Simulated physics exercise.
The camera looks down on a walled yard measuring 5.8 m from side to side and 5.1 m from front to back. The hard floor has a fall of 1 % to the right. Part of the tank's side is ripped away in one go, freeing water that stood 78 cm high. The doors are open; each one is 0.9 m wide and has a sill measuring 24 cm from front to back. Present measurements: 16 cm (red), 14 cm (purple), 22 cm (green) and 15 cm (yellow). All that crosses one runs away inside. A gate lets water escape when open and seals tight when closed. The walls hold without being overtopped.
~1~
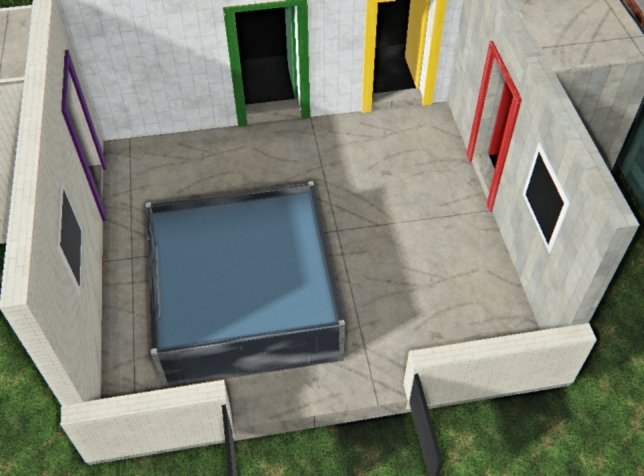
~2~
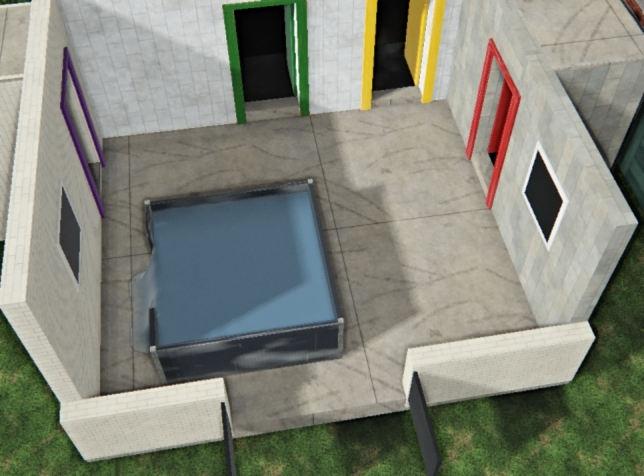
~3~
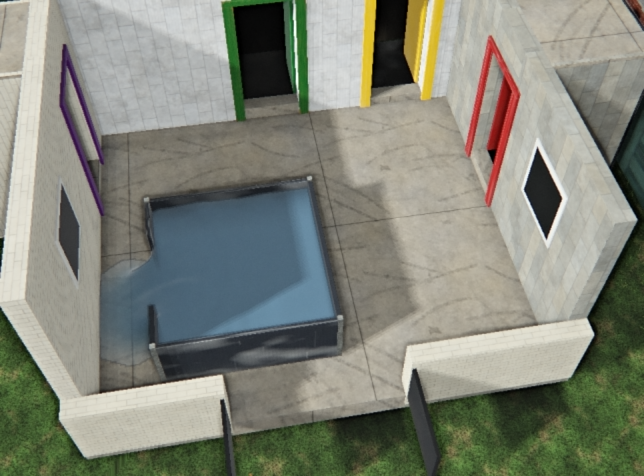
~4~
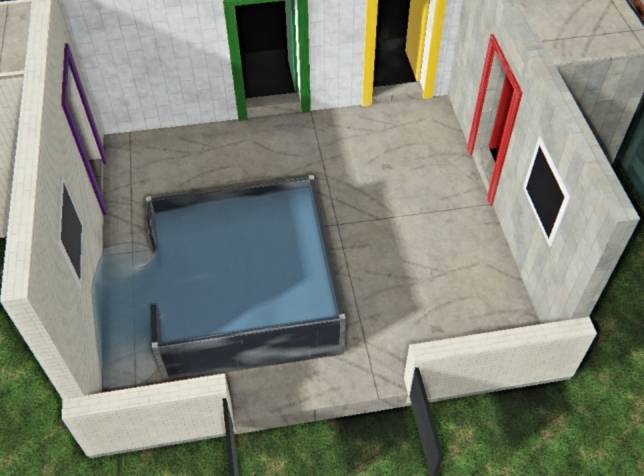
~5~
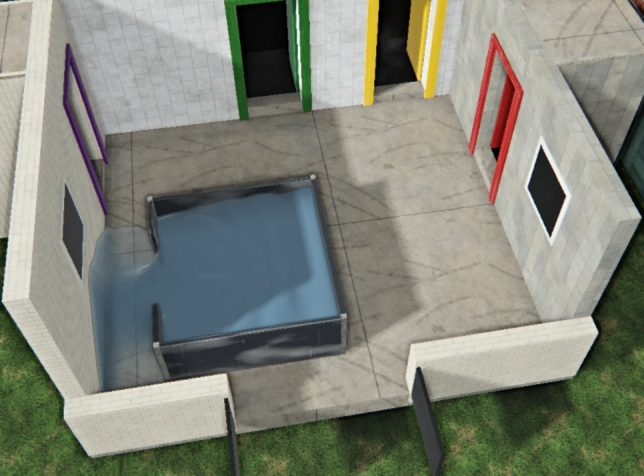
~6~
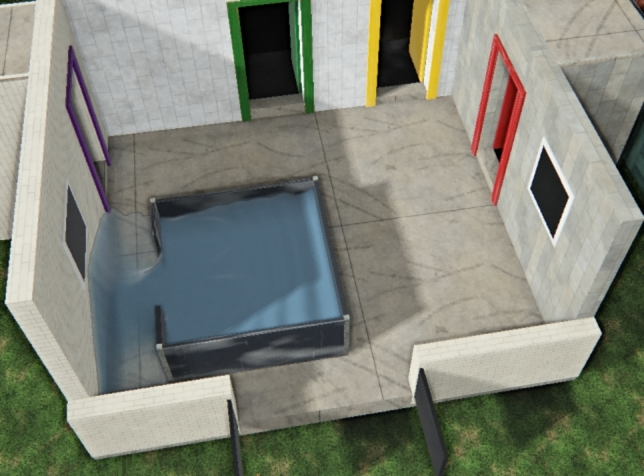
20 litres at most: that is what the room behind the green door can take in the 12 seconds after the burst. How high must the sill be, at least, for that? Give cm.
About 6.5 cm.
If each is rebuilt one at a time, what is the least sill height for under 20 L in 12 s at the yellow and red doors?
Some 12.0 cm for yellow, some 12.5 cm for red.
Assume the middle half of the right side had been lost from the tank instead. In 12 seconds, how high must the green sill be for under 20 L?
In that case about 5.5 cm.
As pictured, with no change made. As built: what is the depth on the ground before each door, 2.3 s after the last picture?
Lab note, cm: Red 0; purple 8; green 12; yellow 3.
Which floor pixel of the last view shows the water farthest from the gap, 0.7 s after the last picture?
(109, 138).
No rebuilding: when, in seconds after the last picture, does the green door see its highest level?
Some 2.0 s, more or less.
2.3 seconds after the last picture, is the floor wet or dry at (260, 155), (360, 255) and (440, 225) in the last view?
First wet through, second bone-dry, third bone-dry.
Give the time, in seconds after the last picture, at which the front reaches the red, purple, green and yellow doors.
Red: 3.2 s; purple: 0.1 s; green: 1.2 s; yellow: 2.0 s.
Then, 0.7 s after the last picture water covers 25 % of the floor, deepest (64 cm) near (108, 412); it has not reached the green door.
Then, 2.3 s after the last picture water covers 55 % of the floor, deepest (39 cm) near (108, 425); 12 cm at the green door, 0 litres in over its 22 cm sill.
Then, 11.3 s after the last picture water covers 95 % of the floor, deepest (14 cm) near (537, 308); 5 cm at the green door, 0 litres in over its 22 cm sill.
At the green door as built, the water peaked near 13 cm, 2.1 s after the last picture.
Run again over the same 12 s with other heights there, 27 litres in over 6 cm, 8 litres over 8.5 cm. The limit of 20 litres is kept from about 6.5 cm up.
